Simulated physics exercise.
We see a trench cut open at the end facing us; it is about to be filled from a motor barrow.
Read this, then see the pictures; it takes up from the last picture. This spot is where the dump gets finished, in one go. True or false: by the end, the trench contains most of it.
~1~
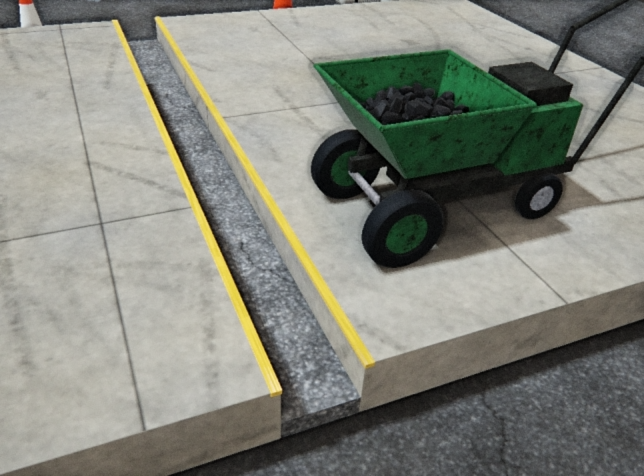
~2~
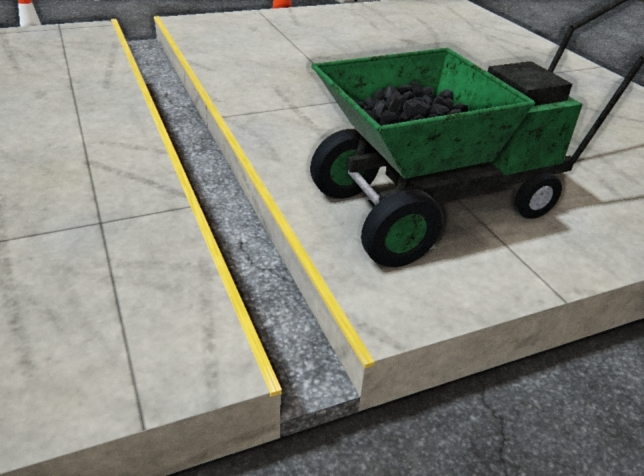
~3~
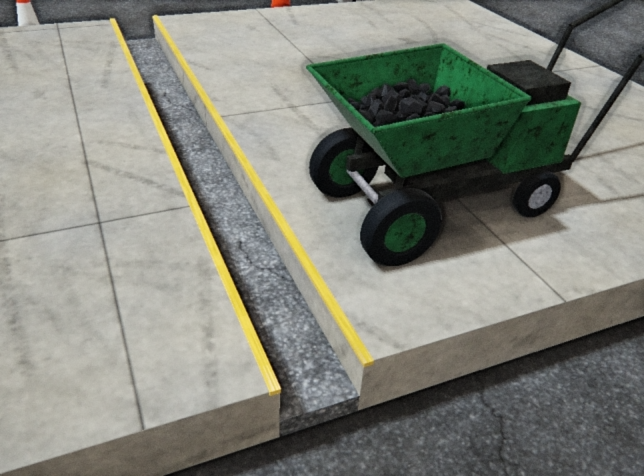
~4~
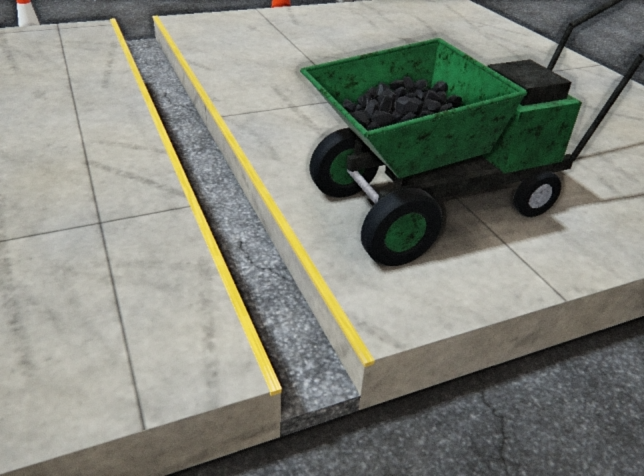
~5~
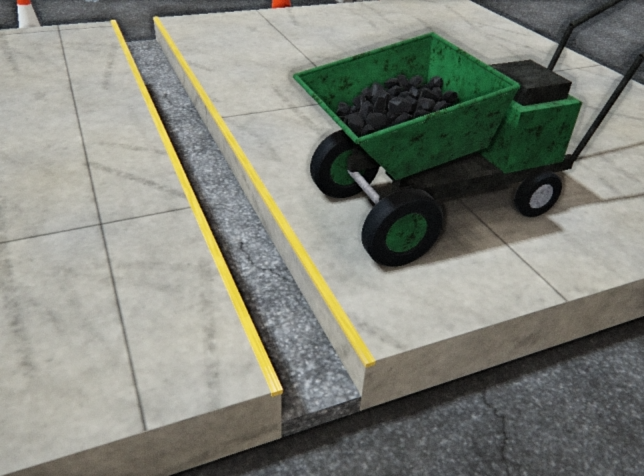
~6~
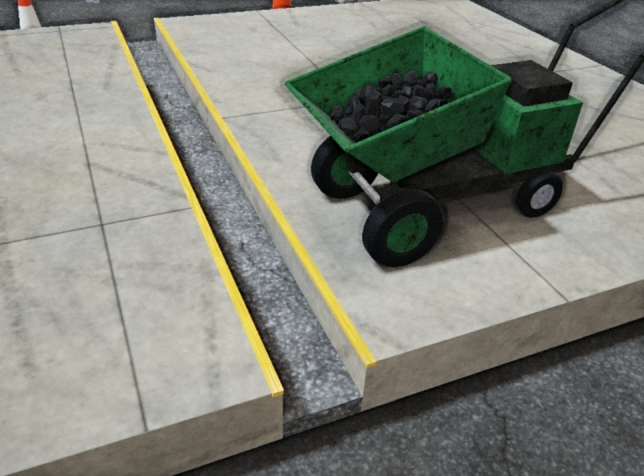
True.
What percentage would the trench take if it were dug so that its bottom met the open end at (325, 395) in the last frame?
The share would be around 70 per cent.
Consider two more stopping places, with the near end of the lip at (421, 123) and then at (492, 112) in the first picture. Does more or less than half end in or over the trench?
Position 1 exceeds half; position 2 falls short of half.
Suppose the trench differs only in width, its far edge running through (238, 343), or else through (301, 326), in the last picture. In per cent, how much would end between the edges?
Close to 100 per cent in the first, close to 0 per cent in the second.
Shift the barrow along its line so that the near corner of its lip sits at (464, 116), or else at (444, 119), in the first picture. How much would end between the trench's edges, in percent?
About 40 per cent, then about 70 per cent.
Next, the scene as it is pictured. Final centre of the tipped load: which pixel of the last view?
About pixel (250, 273).
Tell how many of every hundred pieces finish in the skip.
It comes to about 0 percent.
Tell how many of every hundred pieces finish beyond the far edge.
About 5 %.
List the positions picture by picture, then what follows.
Lip of the skip at (382, 129), level; top of the load at (410, 119), lumps of coal; first edge of the trench at (341, 315); far edge at (254, 339), the trench over half as wide as the skip, and about half as deep as wide, in the first picture.
Lip of the skip at (379, 129), level; top of the load at (421, 109), in the second picture.
Lip of the skip at (373, 131), tipped barely; top of the load at (417, 107), in the third picture.
Lip of the skip at (367, 135), tipped a little; top of the load at (413, 106), in the fourth picture.
Lip of the skip at (358, 141), tipped a little; top of the load at (427, 98), in the fifth picture.
Lip of the skip at (348, 150), tipped clearly; top of the load at (421, 96); first edge of the trench at (342, 315); far edge at (255, 339), in the sixth picture.
Soon after the last picture, skip tipped steeply; all in the skip.
A little later, skip tipped right over; most in the skip; a small part in or heaped over the trench.
Later still, skip tipped right over; a small part in the skip; most in or heaped over the trench; a small part beyond it.
By the end, skip tipped right over; nearly all in or heaped over the trench; a small part beyond it.
